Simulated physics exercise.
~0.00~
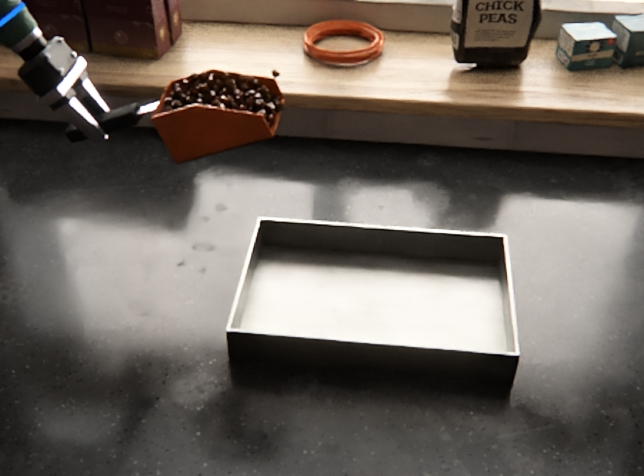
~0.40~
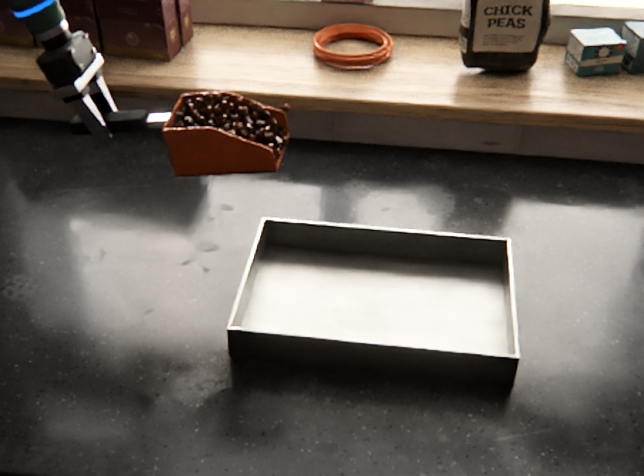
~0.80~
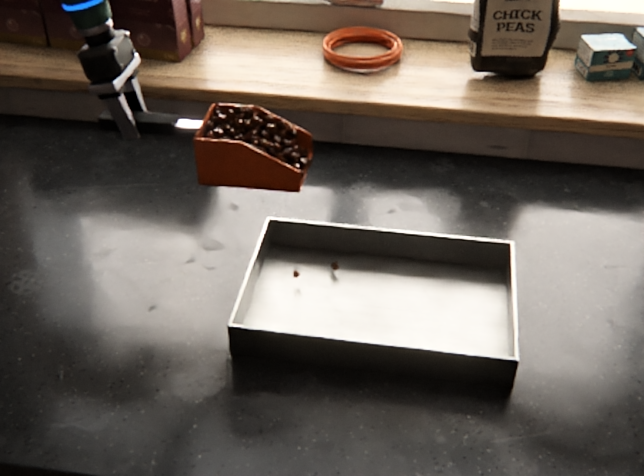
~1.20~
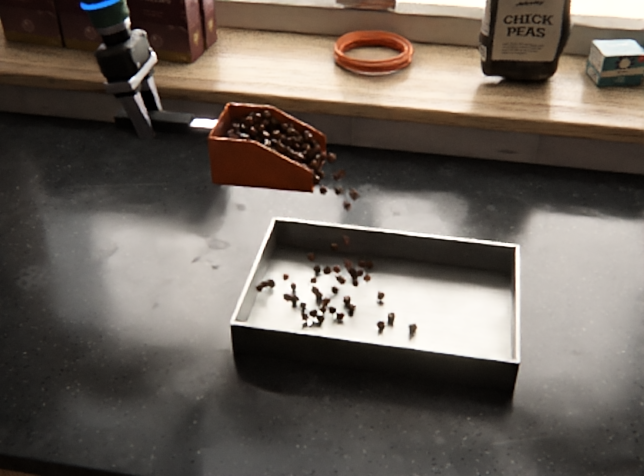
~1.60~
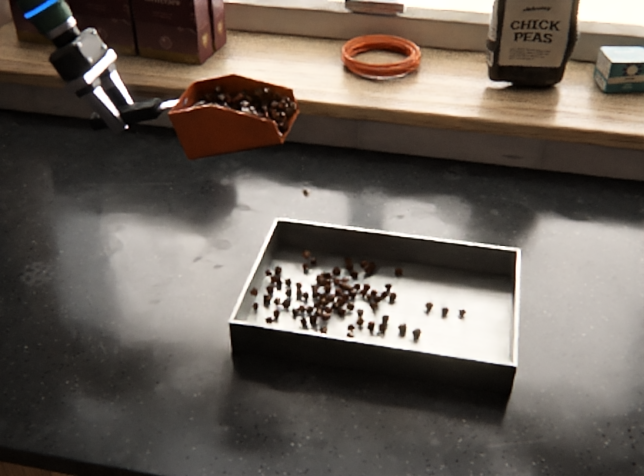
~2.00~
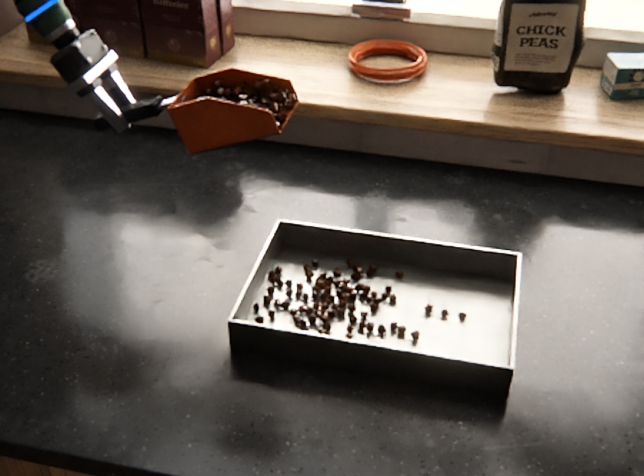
Orange scoop held by a robot gripper tipping forward, spilling some dark pellets into a shallow tray, then tilting back, still loaded.
